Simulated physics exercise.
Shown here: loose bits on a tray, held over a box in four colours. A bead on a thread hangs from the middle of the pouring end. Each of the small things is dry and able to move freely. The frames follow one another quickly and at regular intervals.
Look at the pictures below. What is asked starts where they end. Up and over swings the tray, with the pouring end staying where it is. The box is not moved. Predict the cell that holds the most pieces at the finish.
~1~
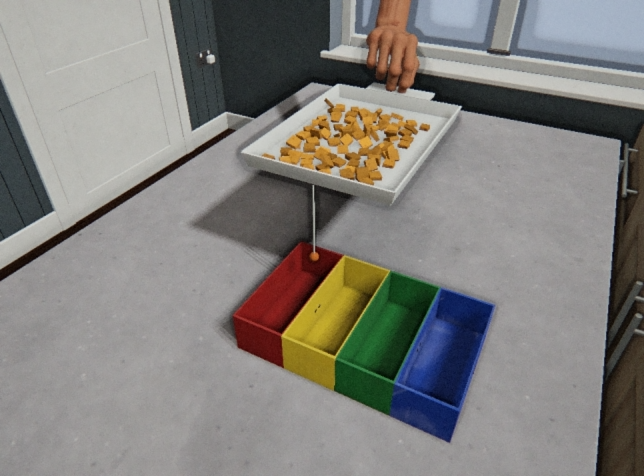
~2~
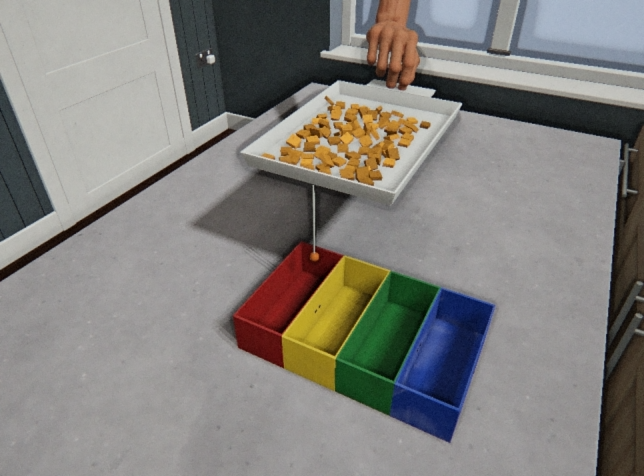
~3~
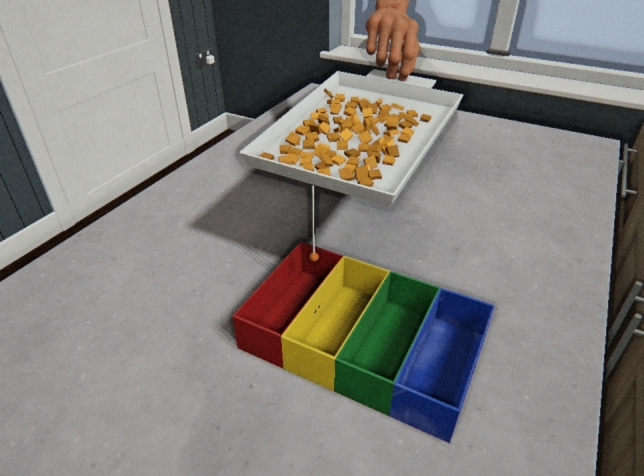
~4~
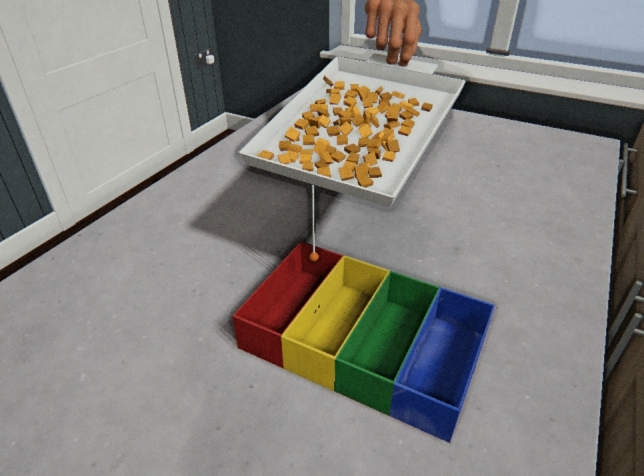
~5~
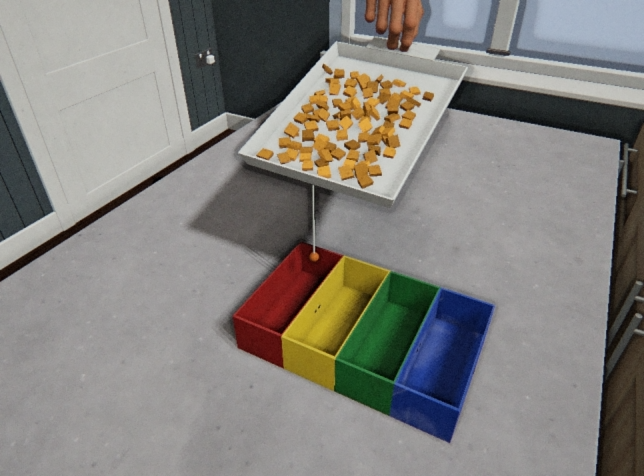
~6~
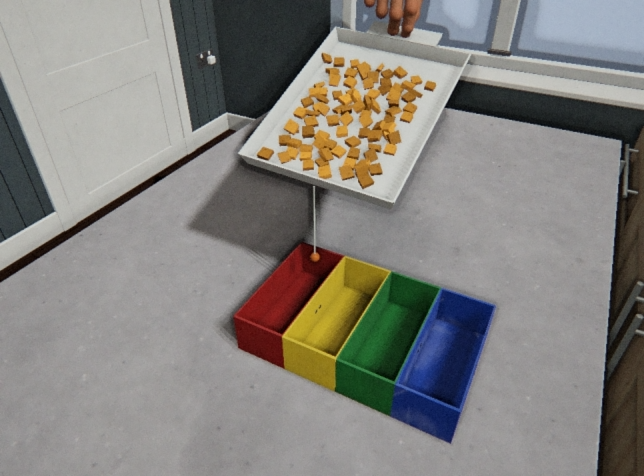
I predict the yellow cell.
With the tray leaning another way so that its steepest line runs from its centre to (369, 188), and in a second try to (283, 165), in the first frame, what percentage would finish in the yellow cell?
Somewhere close to 50 % the first time, 0 % the second.
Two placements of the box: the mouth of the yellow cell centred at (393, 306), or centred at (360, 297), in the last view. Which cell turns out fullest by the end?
The red one first, the yellow one second.
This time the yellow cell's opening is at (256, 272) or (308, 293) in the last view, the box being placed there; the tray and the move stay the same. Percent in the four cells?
First case around 90 %, second case around 100 %.
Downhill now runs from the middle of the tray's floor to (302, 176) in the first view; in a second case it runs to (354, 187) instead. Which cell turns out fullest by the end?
Red, then the yellow one.
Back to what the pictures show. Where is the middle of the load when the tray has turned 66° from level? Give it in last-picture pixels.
The load is centred about (327, 160).
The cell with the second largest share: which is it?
Ranked number two: Red.
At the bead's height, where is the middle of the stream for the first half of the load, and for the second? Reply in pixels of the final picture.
Half one: (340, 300), half two: (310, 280).
Soon, tray tipped steeply; nearly all on the tray; a stray few falling or outside the box.
A while on, tray tipped past a quarter turn; about a third on the tray; about a quarter in the yellow cell; a small part in the green cell; a small part in the red cell; about a quarter falling or outside the box.
Towards the end, tray tipped past a quarter turn; about half in the yellow cell; about a third in the red cell; about a quarter in the green cell; a small part falling or outside the box.
Finally, tray tipped past a quarter turn; about half in the yellow cell; about a third in the red cell; about a quarter in the green cell; none in the blue cell; a small part outside the box.
